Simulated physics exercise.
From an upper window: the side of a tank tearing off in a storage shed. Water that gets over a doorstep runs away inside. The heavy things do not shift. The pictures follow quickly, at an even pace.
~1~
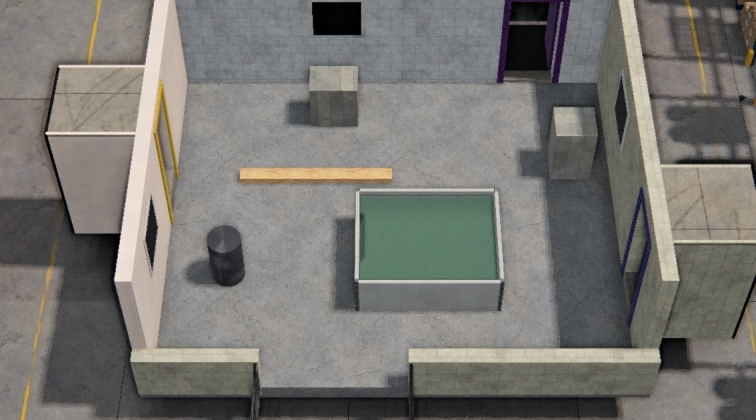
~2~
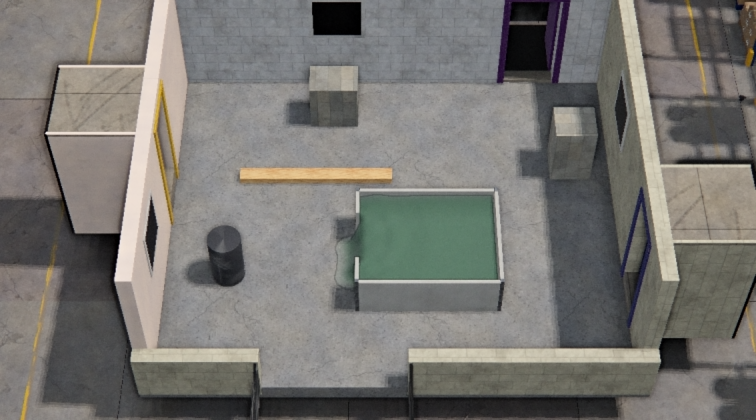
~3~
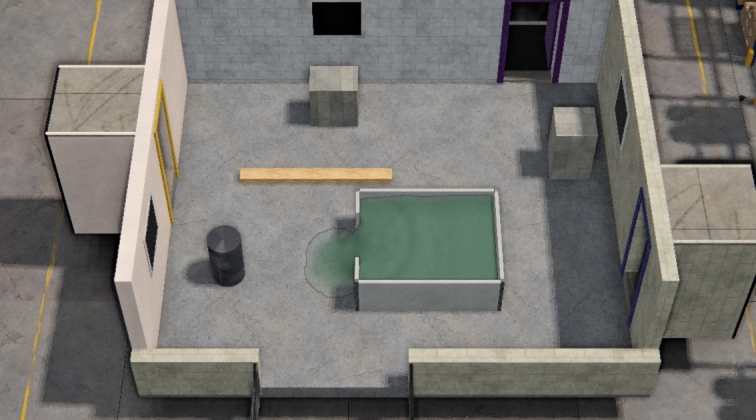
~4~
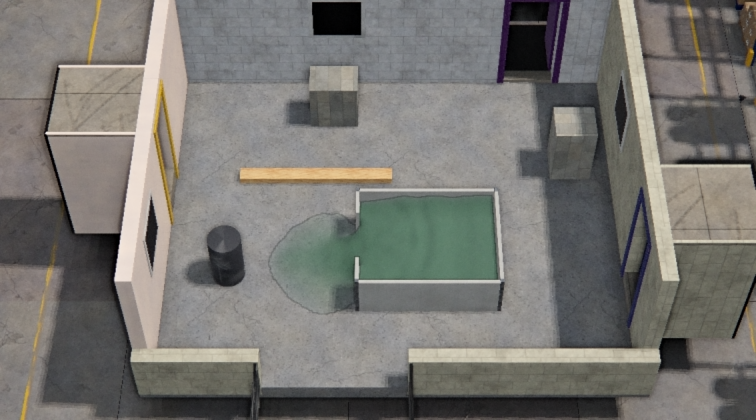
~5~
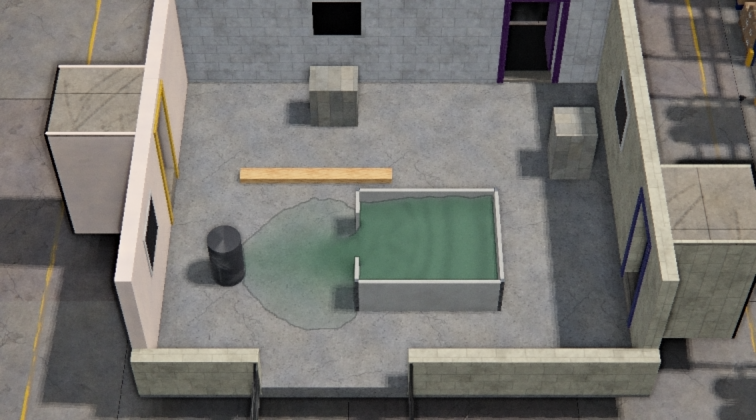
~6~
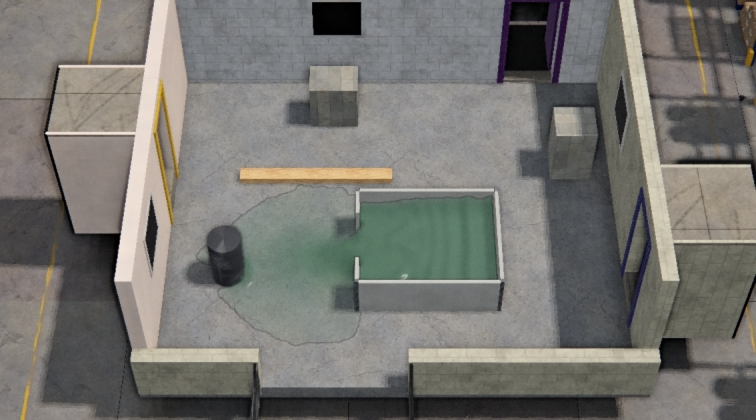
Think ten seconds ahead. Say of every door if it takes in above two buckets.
The purple door admits no more than that; the yellow door admits no more than that; the blue door admits no more than that.
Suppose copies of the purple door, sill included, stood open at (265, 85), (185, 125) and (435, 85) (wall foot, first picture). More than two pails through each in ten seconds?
One after the other: Goes over, passes that mark, keeps below it.
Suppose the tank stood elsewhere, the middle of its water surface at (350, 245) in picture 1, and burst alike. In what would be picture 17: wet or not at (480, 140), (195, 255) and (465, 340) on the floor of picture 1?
In turn: Not flooded, awash, no water.
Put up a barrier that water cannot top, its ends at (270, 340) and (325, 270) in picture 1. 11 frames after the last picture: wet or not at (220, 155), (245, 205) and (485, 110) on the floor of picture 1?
One after the other: Wet, covered, not flooded.
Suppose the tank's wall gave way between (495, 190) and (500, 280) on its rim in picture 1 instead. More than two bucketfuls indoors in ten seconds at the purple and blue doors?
In short: The purple one is over, the blue one goes over.
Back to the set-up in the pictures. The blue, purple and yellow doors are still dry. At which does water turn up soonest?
That is the yellow-painted one.
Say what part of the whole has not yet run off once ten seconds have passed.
Roughly 88 per cent.
A moment on, water covers 25 % of the floor; the purple door not reached, the yellow door wet at the sill, nothing in, the blue door not reached.
Next, water covers 30 % of the floor; the purple door not reached, the yellow door wet at the sill, nothing in, the blue door not reached.
Then, water covers 35 % of the floor; the purple door not reached, the yellow door wet at the sill, nothing in, the blue door not reached.
Later, water covers 60 % of the floor; the purple door wet at the sill, nothing in, the yellow door wet at the sill, nothing in, the blue door not reached.
In the end, water covers 90 % of the floor; the purple door wet at the sill, nothing in, the yellow door wet at the sill, nothing in, the blue door wet at the sill, nothing in.
